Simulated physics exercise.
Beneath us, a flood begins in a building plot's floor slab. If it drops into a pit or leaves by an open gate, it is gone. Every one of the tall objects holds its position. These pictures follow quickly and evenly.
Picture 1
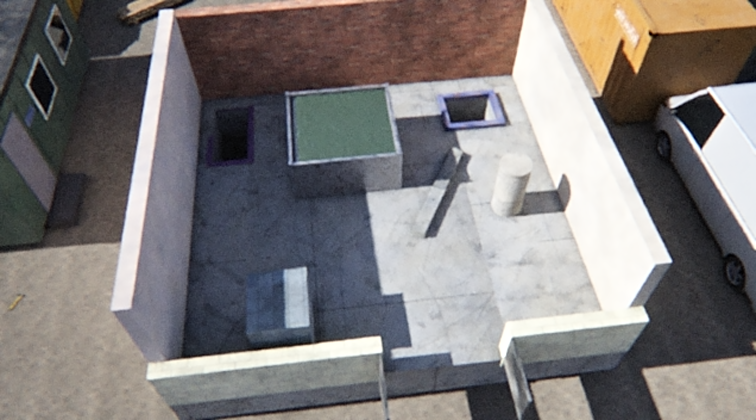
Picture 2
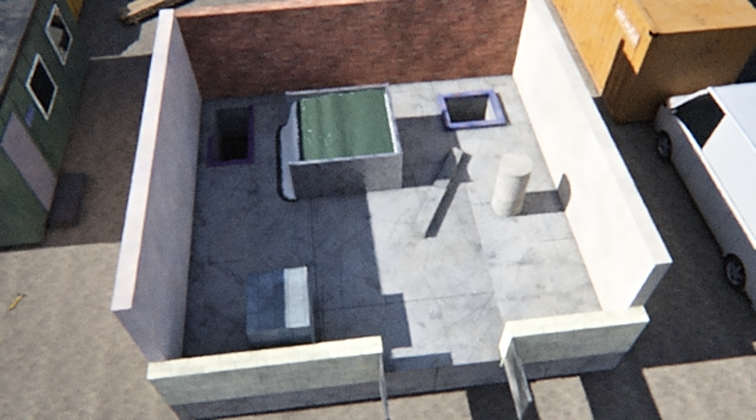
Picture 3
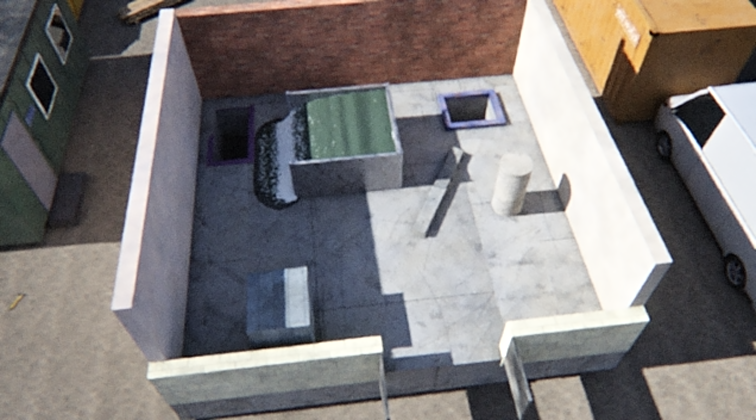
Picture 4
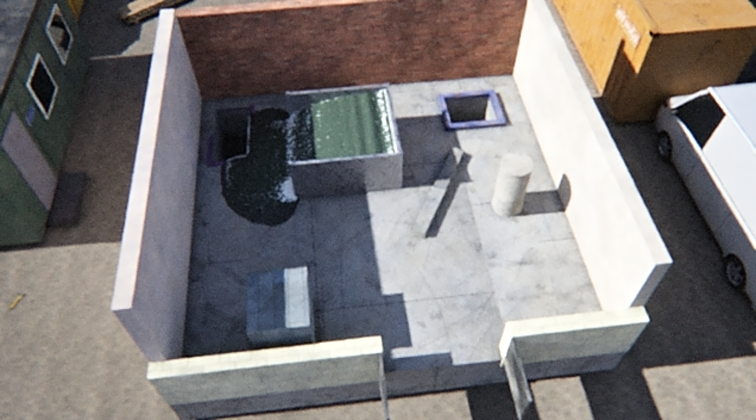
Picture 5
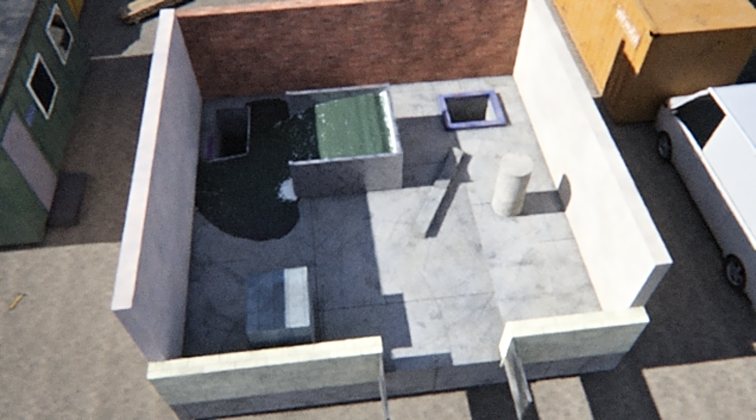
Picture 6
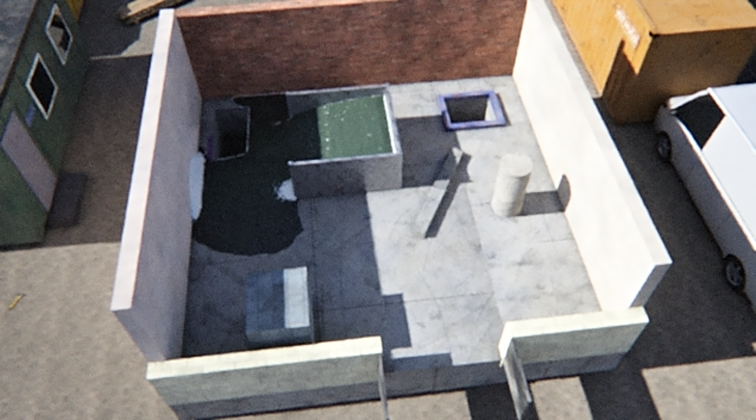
In a walled building plot with a grey floor slab, dark green water sits still in an open tank near the brick back wall. Water then pours out of the tank's left side and spreads in a dark pool around the purple-framed opening, reaching the left wall and widening toward the viewer.
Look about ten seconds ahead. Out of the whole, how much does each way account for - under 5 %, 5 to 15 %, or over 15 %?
Outcome: The gate is a minor outlet here - below five per cent; the blue pit is a minor outlet here - below five per cent; the purple pit is a major outlet here - beyond fifteen per cent.
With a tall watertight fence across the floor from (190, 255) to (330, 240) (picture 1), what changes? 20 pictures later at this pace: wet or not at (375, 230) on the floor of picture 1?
As far as I can tell, it ends up soaked.
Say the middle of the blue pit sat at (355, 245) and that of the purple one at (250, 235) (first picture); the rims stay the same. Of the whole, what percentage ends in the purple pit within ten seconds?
Note: Purple pit, 45 percent.
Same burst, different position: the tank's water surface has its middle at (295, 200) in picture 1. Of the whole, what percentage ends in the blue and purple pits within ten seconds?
Approximate tally in per cent: Blue pit 0, purple pit 40.
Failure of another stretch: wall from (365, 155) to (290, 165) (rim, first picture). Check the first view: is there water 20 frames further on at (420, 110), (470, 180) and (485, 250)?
Result, in sequence: Untouched by the flood; untouched by the flood; untouched by the flood.
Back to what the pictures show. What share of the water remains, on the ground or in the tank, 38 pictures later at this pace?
My figure is close to 46 percent.
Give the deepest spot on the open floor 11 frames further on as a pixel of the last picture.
My best guess is roughly (180, 381).
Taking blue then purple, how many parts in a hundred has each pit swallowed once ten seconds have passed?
About 0 and 56 per cent.
A moment on, water covers 20 % of the floor; the gate 0 %, the blue pit 0 %, the purple pit 19 %.
Next, water covers 25 % of the floor; the gate 0 %, the blue pit 0 %, the purple pit 33 %.
Then, water covers 40 % of the floor; the gate 0 %, the blue pit 0 %, the purple pit 45 %.
Later, water covers 65 % of the floor; the gate 0 %, the blue pit 0 %, the purple pit 53 %.
In the end, water covers 75 % of the floor; the gate 1 %, the blue pit 0 %, the purple pit 56 %.
